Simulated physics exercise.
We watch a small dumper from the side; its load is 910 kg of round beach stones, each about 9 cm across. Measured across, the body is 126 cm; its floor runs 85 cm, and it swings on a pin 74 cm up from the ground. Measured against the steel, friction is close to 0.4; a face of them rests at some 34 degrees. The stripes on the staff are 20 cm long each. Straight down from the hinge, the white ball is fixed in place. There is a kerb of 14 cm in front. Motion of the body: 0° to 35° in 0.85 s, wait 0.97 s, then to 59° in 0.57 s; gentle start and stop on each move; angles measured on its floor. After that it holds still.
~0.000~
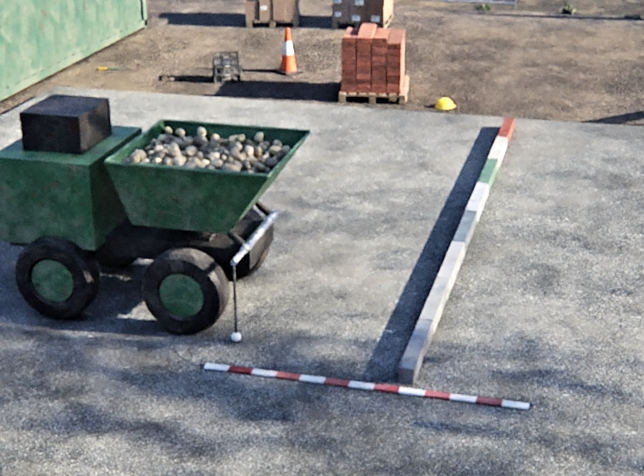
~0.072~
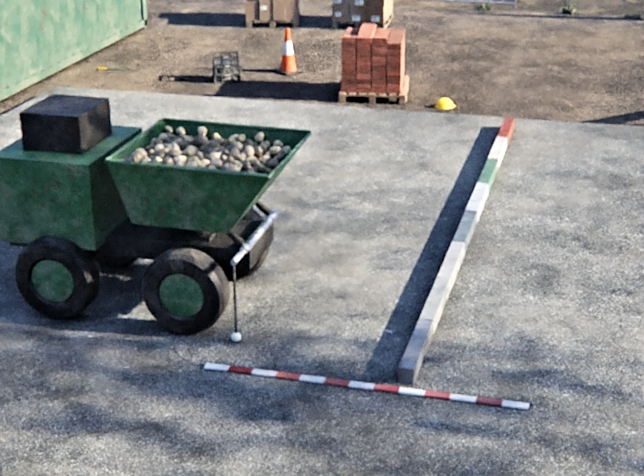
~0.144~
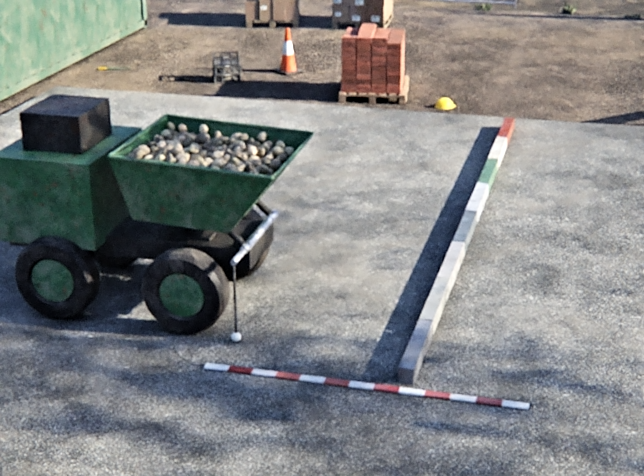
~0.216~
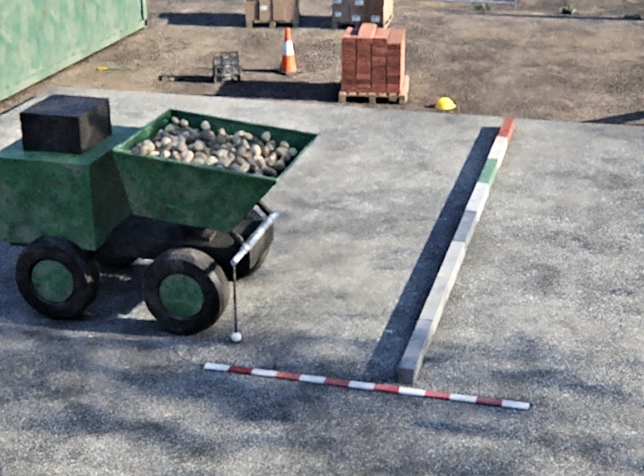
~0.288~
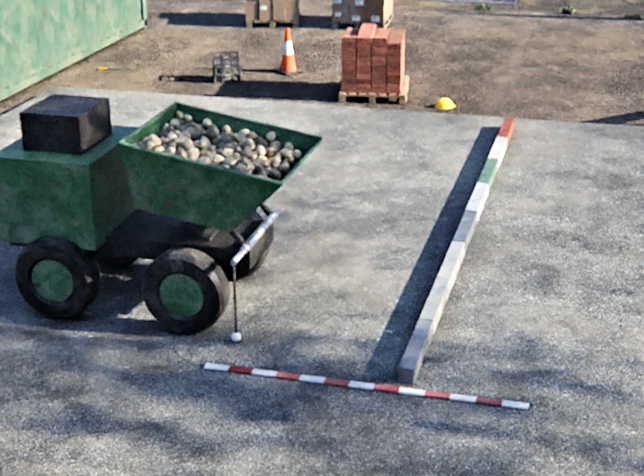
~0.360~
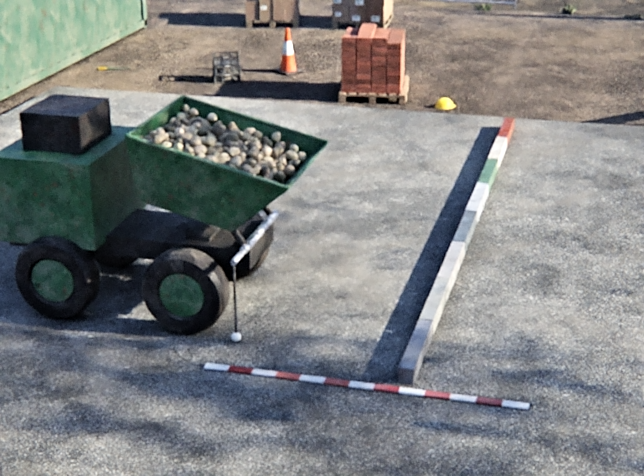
A green dumper's open body, heaped with round grey and tan stones, tilts slowly and then a little faster, its back edge rising beside the black box on the left while the dumper stays in place. Seen from the side and slightly above, it stands on a sunlit grey yard. A red-and-white staff and pale kerb lie to the right, with stacked bricks and an orange cone behind.
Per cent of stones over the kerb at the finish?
Roughly 5 percent.
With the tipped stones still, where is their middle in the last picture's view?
(379, 312).
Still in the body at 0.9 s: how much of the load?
Roughly 100 per cent is still inside.
After 0.6 s the floor is at 30°; 100 % in the body; the foremost stones are at (303, 186).
After 0.9 s the floor is at 35°; 100 % in the body; the foremost stones are at (315, 193).
After 2.8 s the floor is at 59°; 77 % in the body, 23 % on this side of the kerb; the foremost stones are at (408, 327).
After 5.7 s the floor is at 59°; 26 % in the body, 70 % on this side of the kerb, 4 % over the kerb; the foremost stones are at (557, 331).
